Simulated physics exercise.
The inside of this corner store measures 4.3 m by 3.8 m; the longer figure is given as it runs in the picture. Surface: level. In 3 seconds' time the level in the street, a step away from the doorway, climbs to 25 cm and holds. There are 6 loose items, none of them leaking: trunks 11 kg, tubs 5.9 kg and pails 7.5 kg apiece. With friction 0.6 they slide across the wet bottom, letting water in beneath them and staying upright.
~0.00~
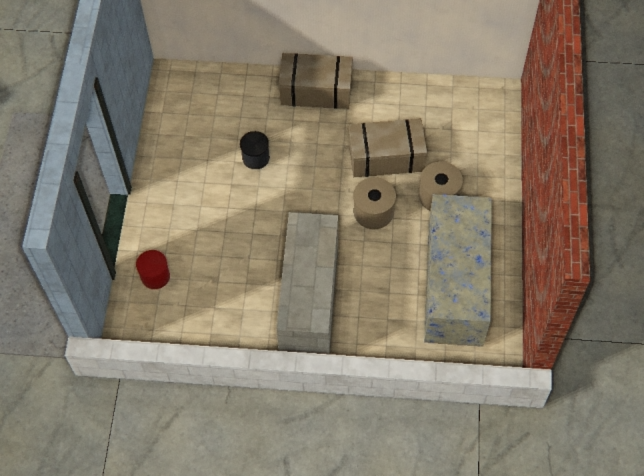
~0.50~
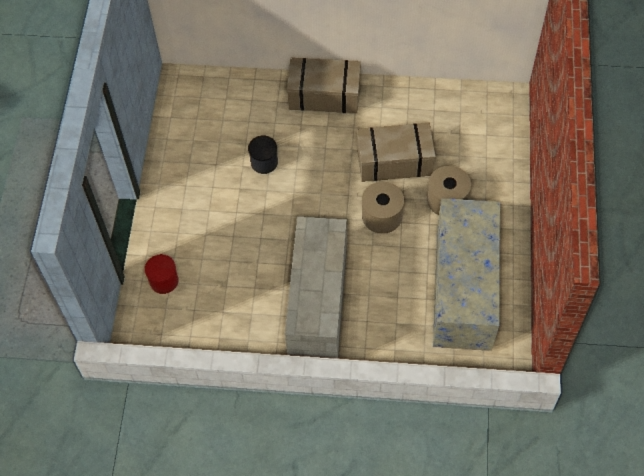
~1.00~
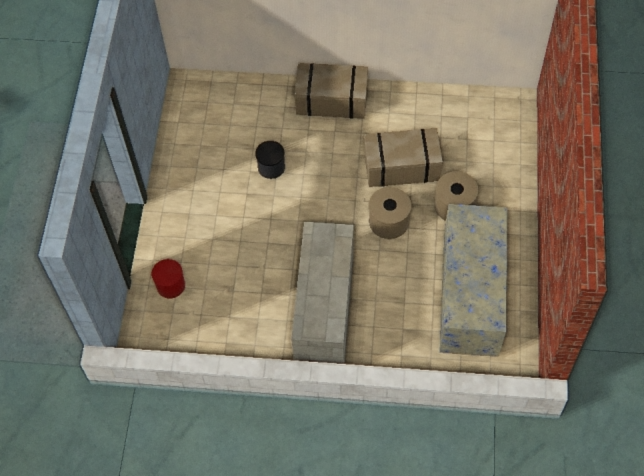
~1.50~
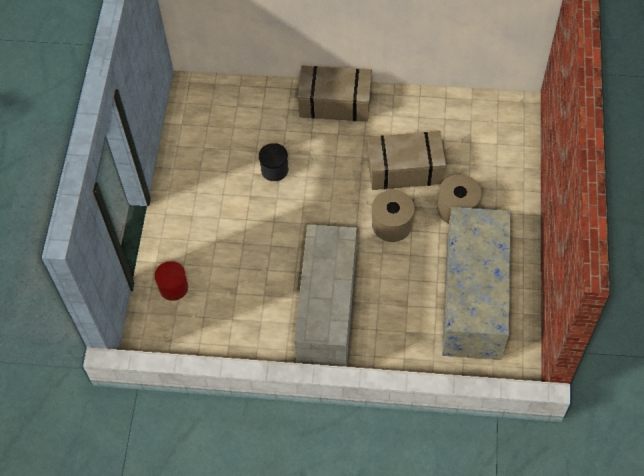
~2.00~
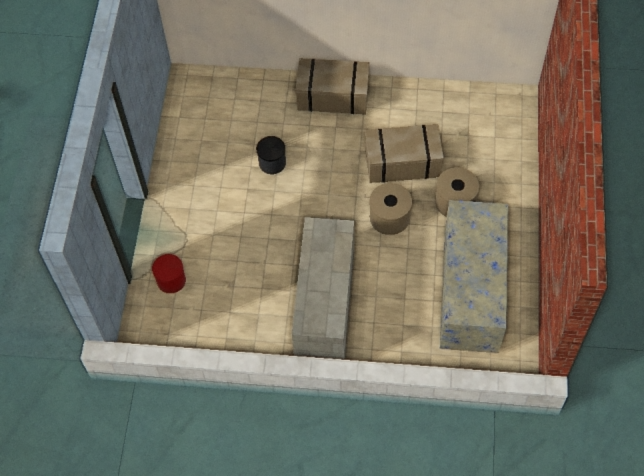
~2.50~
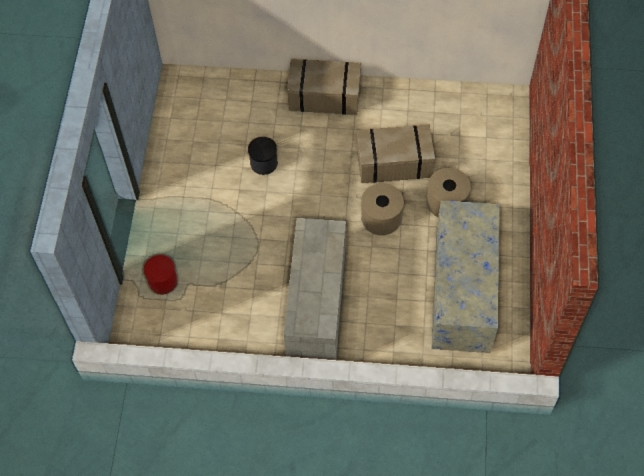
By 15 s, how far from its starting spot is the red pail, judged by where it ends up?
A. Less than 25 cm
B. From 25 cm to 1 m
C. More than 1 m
(B) From 25 cm to 1 m.
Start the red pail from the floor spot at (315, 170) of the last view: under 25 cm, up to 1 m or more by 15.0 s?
It moves a short way.
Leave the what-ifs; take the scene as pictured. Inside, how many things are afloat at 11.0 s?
Tally: 5 of them.
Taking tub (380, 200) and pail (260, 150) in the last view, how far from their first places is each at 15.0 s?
One is off by 300 cm, the other by 30 cm, in the order asked.
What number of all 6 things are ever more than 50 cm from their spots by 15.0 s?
Count: 6.
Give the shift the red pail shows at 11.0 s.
50 cm, give or take.
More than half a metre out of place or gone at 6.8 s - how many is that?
The count is 4.
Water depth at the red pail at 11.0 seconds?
I'd say around 9 cm.
After 3.5 s the red pail is near (173, 288), 0.3 m from its start, aground; 0 afloat.
After 6.8 s the red pail is near (184, 309), 0.5 m from its start, aground; 4 afloat.
After 11.0 s the red pail is near (184, 309), 0.5 m from its start, aground; 5 afloat.
After 15.0 s the red pail is near (186, 307), 0.5 m from its start, afloat; 5 afloat.
